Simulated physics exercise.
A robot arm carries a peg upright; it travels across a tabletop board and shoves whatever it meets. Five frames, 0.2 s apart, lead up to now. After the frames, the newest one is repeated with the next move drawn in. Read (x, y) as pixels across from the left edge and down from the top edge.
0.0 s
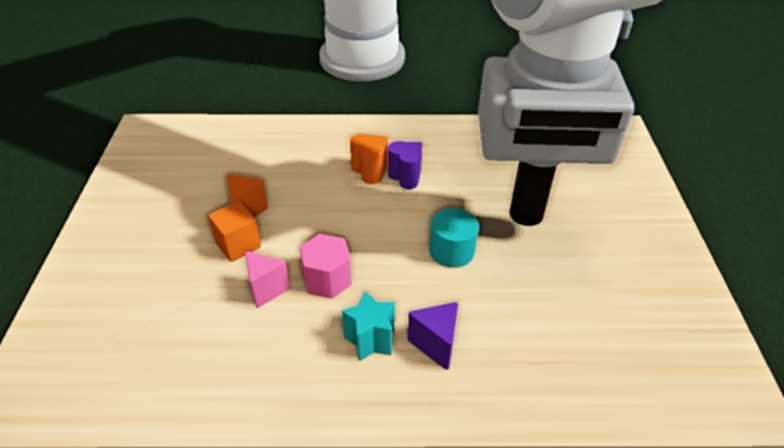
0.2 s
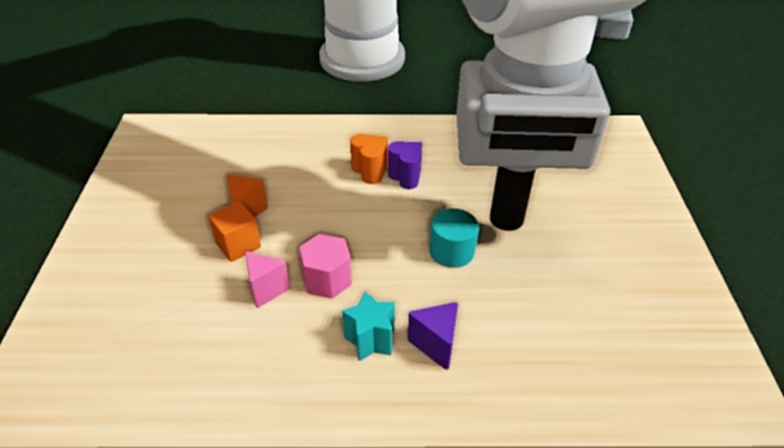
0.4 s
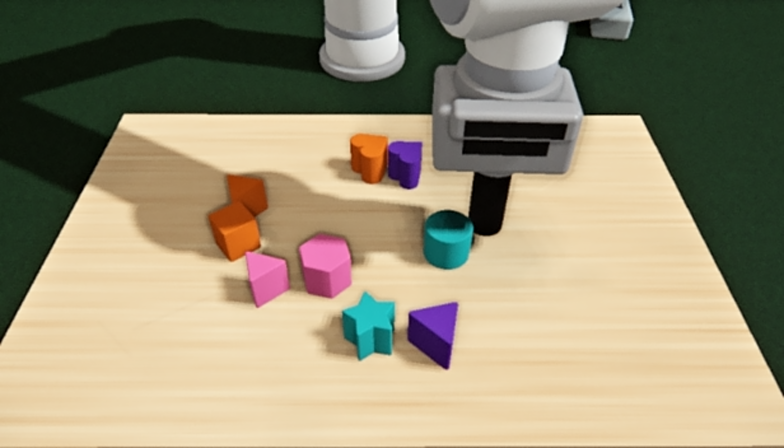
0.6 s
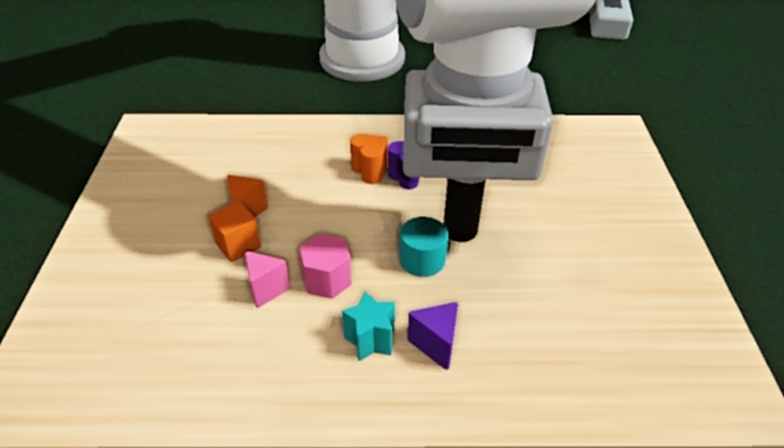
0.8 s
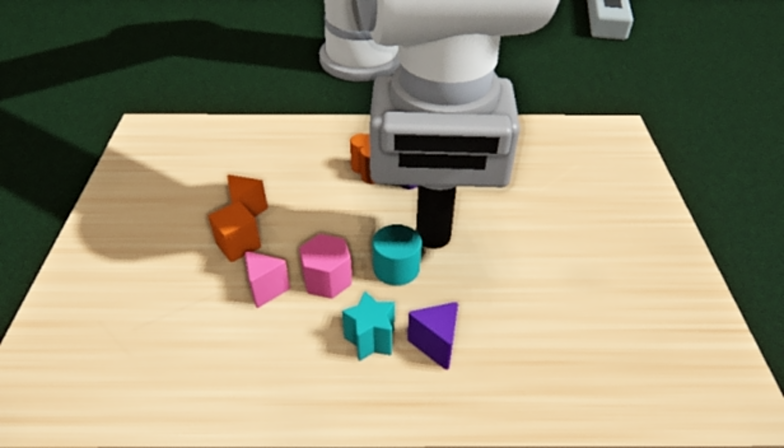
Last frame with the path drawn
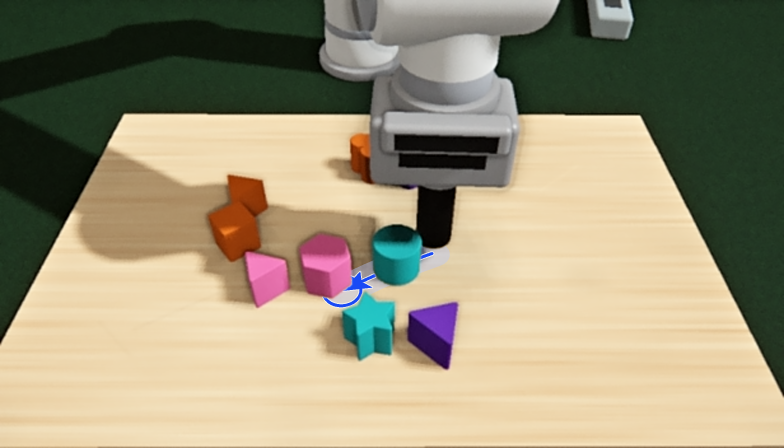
A grey and white robot arm with a black peg reaches over a pale wooden table, seen from above at an angle by a still camera, with dark green beyond. Orange, pink, purple and turquoise blocks, including a pink hexagonal one and a turquoise star, sit across it. The peg moves left, meets the turquoise cylinder and pushes it left and slightly nearer, toward the pink hexagonal block.
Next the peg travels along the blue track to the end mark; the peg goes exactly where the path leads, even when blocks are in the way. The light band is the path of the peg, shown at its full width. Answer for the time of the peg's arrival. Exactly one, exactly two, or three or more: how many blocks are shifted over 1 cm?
Three or more get moved.
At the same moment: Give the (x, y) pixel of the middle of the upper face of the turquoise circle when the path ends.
Its top centre is at about (310, 292).
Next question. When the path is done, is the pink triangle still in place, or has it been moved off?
At the end of the path, the pink triangle has moved off its old spot.
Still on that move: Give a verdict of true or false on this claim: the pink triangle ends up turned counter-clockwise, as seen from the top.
This is true.
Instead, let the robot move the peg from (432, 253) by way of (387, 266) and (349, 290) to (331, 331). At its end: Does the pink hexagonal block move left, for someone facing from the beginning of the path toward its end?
No.
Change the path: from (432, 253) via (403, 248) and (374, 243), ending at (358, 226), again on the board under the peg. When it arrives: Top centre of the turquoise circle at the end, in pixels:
Just about (363, 245).
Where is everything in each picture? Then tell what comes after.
Peg's lower end at (526, 215); pink triangle at (260, 264); pink hexagonal block at (324, 252); turquoise star-shaped block at (370, 312); turquoise circle at (455, 223), in the first frame.
Peg at (507, 220); blocks still, in the second frame.
Peg at (485, 225); turquoise circle at (449, 225), in the third frame.
Peg at (460, 230); turquoise circle at (424, 232), in the fourth frame.
Peg at (433, 237); pink triangle at (260, 264); pink hexagonal block at (324, 252); turquoise star-shaped block at (370, 312); turquoise circle at (397, 240), in the fifth frame.
Drawn move, from (432, 253) through (402, 264) and (372, 277) to (342, 291).
The first path, step by step. Halfway along, peg at (387, 253); pink triangle at (252, 263), turned 10° anticlockwise; pink hexagonal block at (301, 257), turned 30° clockwise; turquoise circle at (350, 262).
At the end, peg at (341, 274); pink triangle at (243, 260), turned 45° anticlockwise; pink hexagonal block at (284, 259), turned 50° clockwise; turquoise star-shaped block still; turquoise circle at (310, 292).
